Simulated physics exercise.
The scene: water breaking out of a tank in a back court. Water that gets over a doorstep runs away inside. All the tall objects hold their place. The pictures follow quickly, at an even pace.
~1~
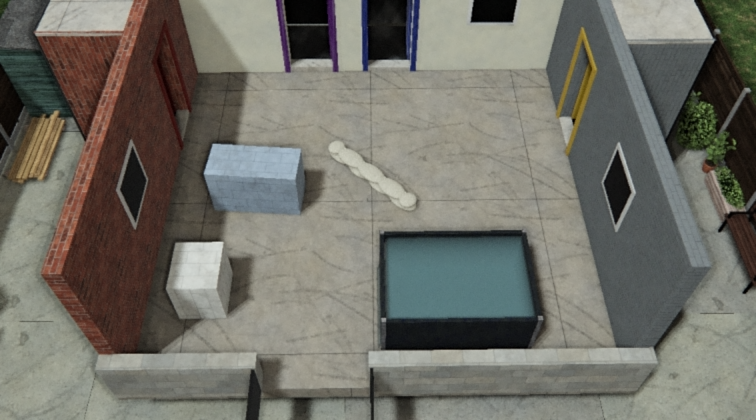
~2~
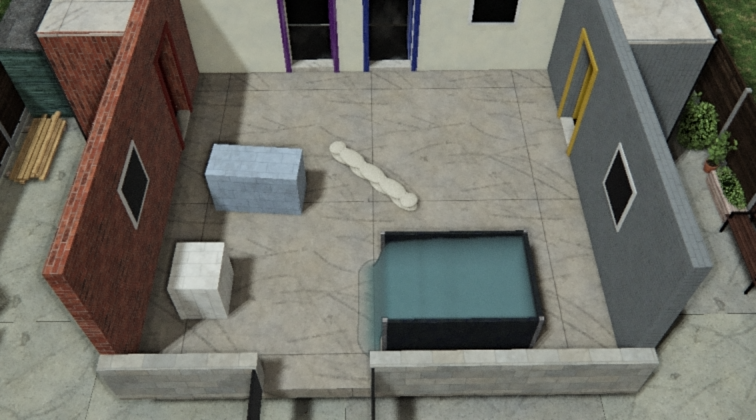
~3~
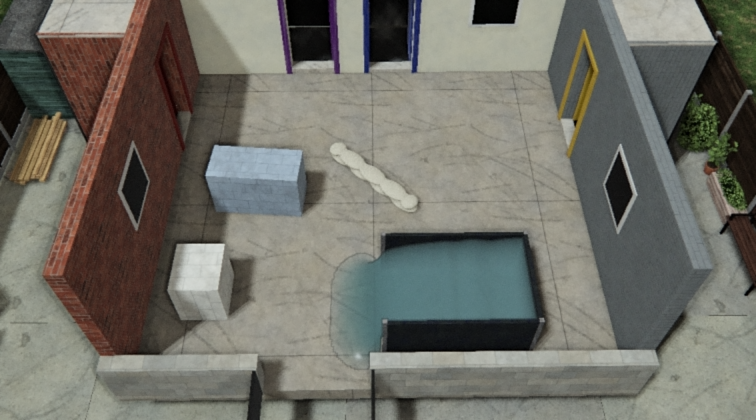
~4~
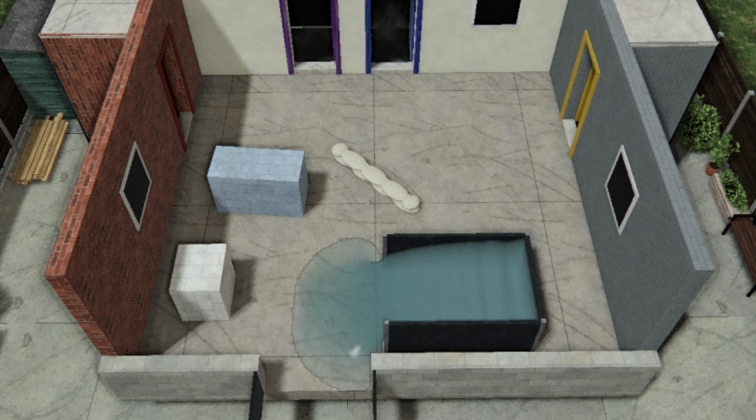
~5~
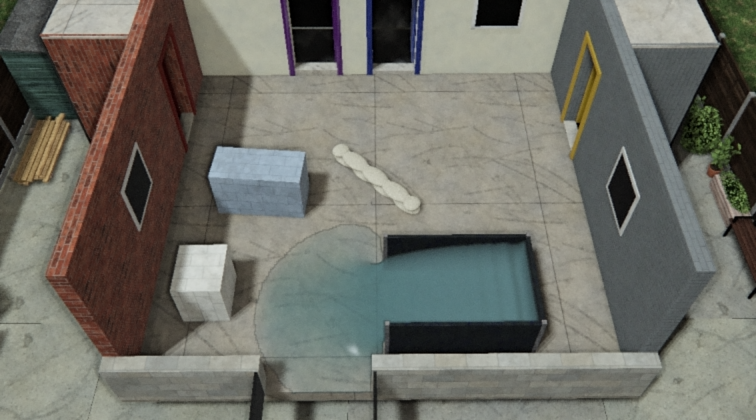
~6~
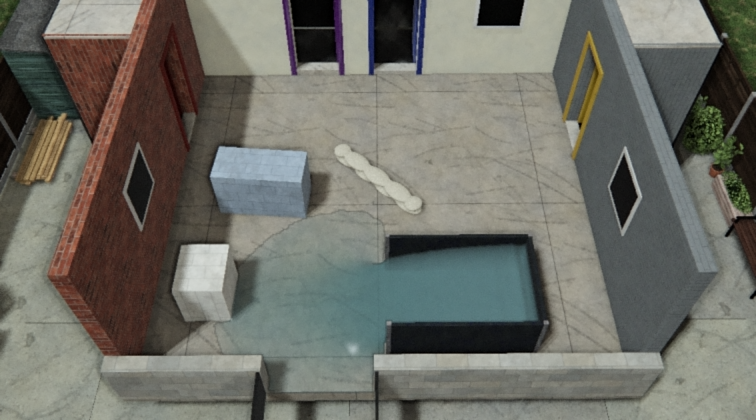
Water pours from the left side of a dark tank and spreads leftward across the paved court.
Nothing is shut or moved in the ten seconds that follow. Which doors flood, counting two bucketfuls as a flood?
The blue door admits no more than that; the yellow door admits no more than that; the red door admits no more than that; the purple door admits no more than that.
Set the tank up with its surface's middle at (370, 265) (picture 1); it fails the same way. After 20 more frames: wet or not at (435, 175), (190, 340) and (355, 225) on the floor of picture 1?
In turn: Dry, flooded, wet.
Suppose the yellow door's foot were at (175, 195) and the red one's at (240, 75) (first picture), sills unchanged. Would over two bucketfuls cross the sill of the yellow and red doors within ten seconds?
My reading: Yellow door floods, red door lets more in.
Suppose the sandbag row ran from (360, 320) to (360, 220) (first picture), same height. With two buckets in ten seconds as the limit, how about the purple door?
Then: The purple one takes less.
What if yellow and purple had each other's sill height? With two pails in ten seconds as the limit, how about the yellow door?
Then: The yellow one lets less in.
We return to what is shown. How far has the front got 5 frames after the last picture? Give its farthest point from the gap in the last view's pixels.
Roughly at (176, 209).
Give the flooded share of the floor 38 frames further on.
I make it 65 per cent.
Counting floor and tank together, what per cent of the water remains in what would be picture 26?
Some 90 per cent.
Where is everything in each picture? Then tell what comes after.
In the first frame, still water in the open tank at (457, 277).
In the second frame, the front is at (374, 263), out from the gap at (385, 295).
In the third frame, the front is at (356, 259), out from the gap at (385, 299).
In the fourth frame, water pours out at (387, 301) and has run to (319, 257).
In the fifth frame, the front is at (263, 298), out from the gap at (388, 303).
In the sixth frame, water pours out at (389, 303) and has run to (220, 327).
A moment on, water covers 25 % of the floor; the blue door not reached, the yellow door not reached, the red door not reached, the purple door not reached.
Next, water covers 30 % of the floor; the blue door not reached, the yellow door not reached, the red door wet at the sill, nothing in, the purple door not reached.
Then, water covers 40 % of the floor; the blue door not reached, the yellow door not reached, the red door wet at the sill, nothing in, the purple door not reached.
Later, water covers 65 % of the floor; the blue door wet at the sill, nothing in, the yellow door not reached, the red door under two buckets in, the purple door wet at the sill, nothing in.
In the end, water covers 95 % of the floor; the blue door wet at the sill, nothing in, the yellow door under two buckets in, the red door under two buckets in, the purple door wet at the sill, nothing in.
